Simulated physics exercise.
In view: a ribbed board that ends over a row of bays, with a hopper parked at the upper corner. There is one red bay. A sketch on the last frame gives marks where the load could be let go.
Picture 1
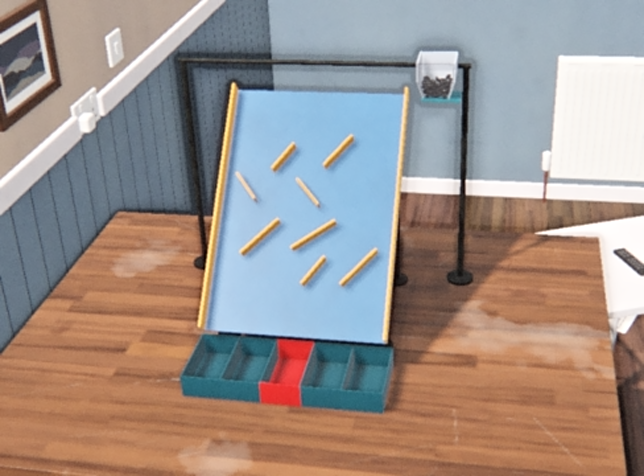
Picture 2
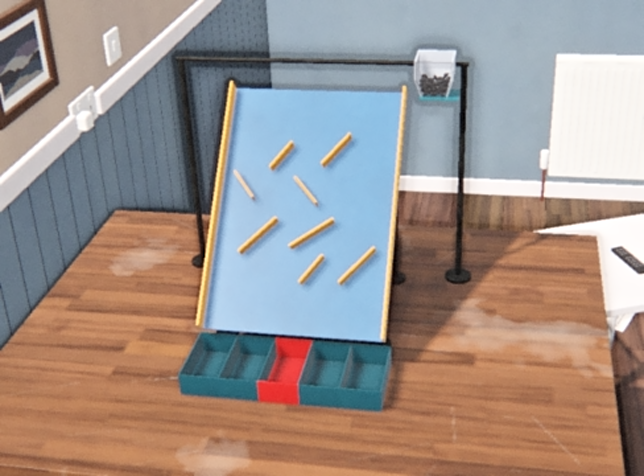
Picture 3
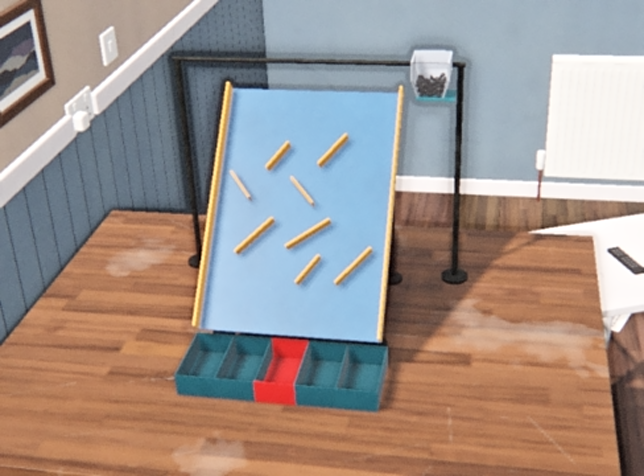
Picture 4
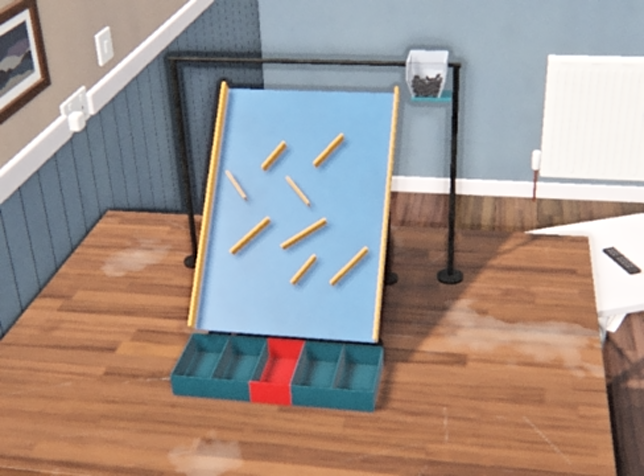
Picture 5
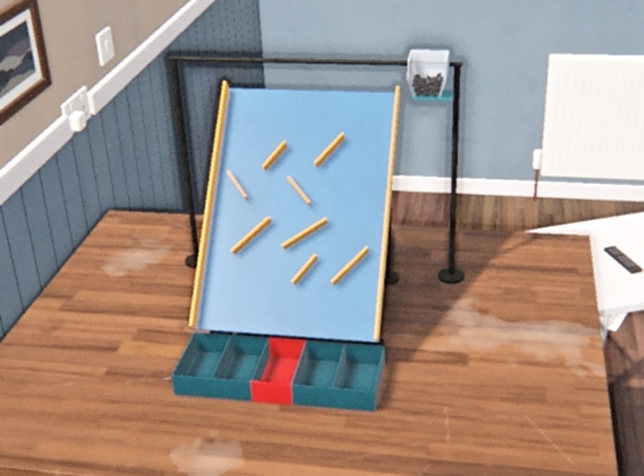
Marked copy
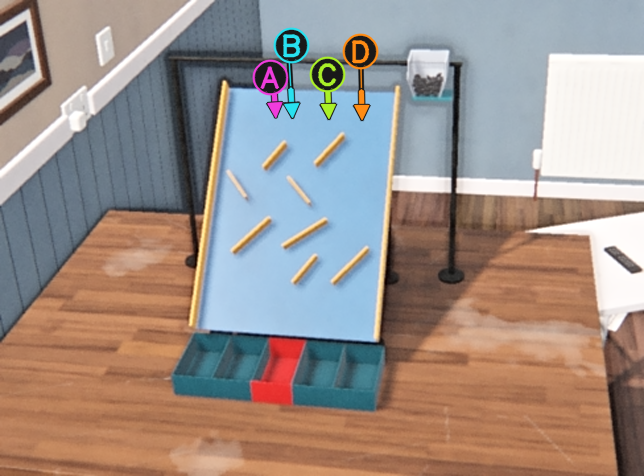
The video shows a tilted blue board with slanted wooden ribs above a row of teal bays with a red one in the middle, and a container of dark pieces at the upper right, while only the view shifts very slightly.
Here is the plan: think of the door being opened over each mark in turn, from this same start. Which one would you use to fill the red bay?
Go for D.
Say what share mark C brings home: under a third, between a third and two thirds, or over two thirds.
Under a third.
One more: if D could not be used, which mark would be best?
The answer is C.
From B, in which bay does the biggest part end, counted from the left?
It is the first one.
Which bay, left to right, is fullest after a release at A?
The first from the left.
On the marked copy, mark A meets the board at (275, 112); mark B meets the board at (292, 112); mark C meets the board at (328, 113); mark D meets the board at (361, 114).
If A is chosen, just a few in the red bay, almost all in other bays, about a tenth held on the board.
If B is chosen, about a tenth in the red bay, roughly two thirds in other bays, roughly a quarter held on the board.
If C is chosen, roughly a quarter in the red bay, roughly a third in other bays, roughly half held on the board.
If D is chosen, roughly two thirds in the red bay, roughly a third in other bays, just a few held on the board, just a few outside the box.
